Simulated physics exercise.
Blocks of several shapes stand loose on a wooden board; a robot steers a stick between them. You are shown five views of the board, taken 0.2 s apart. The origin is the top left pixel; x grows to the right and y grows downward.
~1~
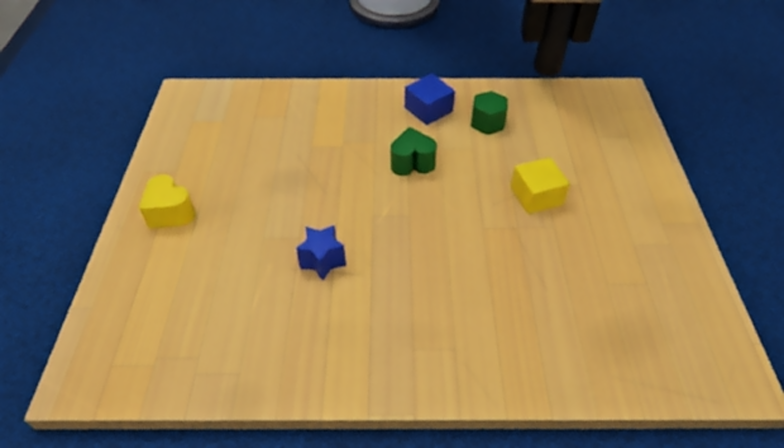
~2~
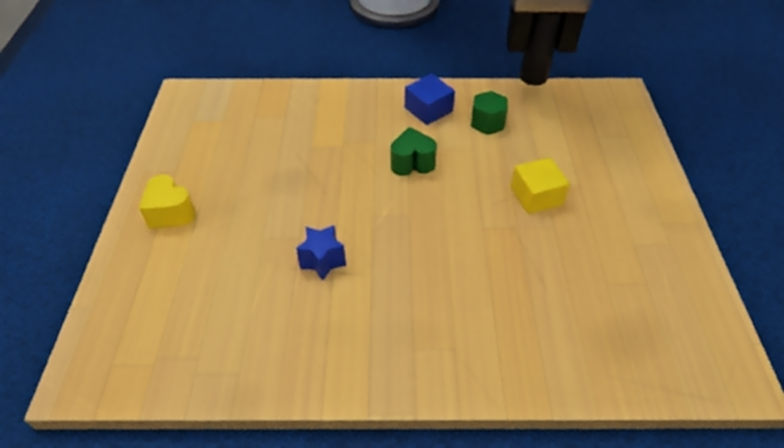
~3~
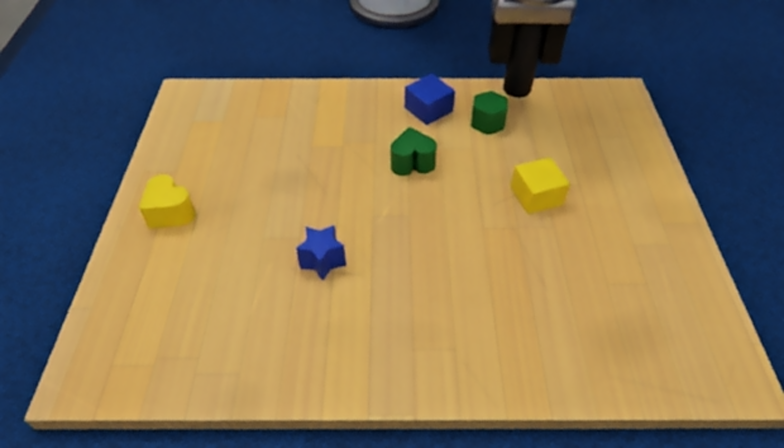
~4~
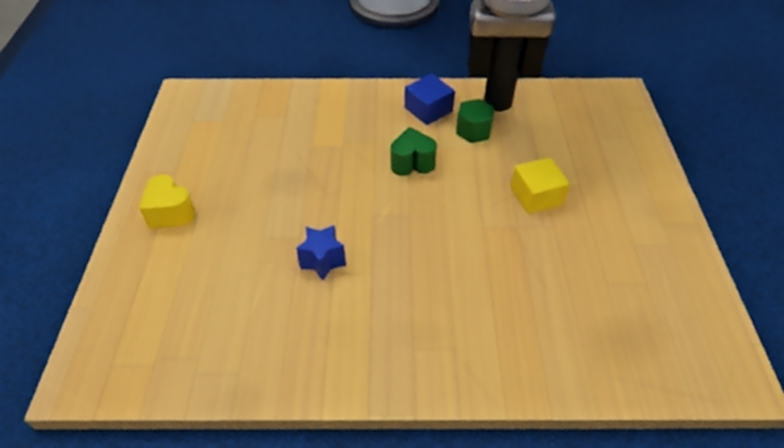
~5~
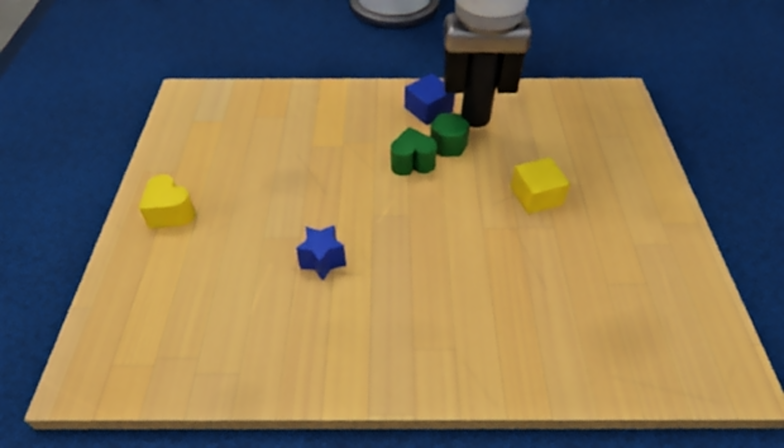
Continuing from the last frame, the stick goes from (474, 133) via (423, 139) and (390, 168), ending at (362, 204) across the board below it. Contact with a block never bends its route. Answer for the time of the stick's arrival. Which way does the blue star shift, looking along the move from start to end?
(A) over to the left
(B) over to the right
Answer: A.
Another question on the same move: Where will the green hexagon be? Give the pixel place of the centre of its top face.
I'd place it at (340, 207), taking the centre of its top.
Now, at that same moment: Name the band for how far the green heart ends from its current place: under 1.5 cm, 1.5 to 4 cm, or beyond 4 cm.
The displacement of the green heart is above 4 cm.
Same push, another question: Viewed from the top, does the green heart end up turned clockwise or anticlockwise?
Against the clock.
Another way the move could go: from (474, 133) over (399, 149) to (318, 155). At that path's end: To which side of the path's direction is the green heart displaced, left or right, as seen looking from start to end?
Shifted left.
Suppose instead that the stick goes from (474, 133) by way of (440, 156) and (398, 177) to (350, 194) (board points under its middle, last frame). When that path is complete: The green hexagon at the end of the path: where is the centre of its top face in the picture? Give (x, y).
I'd place it at (314, 185), taking the centre of its top.
On the path given first. One third of the way, stick at (422, 125); green heart at (388, 161); green hexagon at (407, 139), turned 45° anticlockwise.
Two thirds of the way, stick at (389, 154); green heart at (354, 195), turned 25° anticlockwise; green hexagon at (371, 170), turned 40° anticlockwise.
At the end, stick at (361, 189); blue star at (303, 266); green heart at (318, 234), turned 20° anticlockwise; blue square in place; green hexagon at (340, 207), turned 35° anticlockwise.
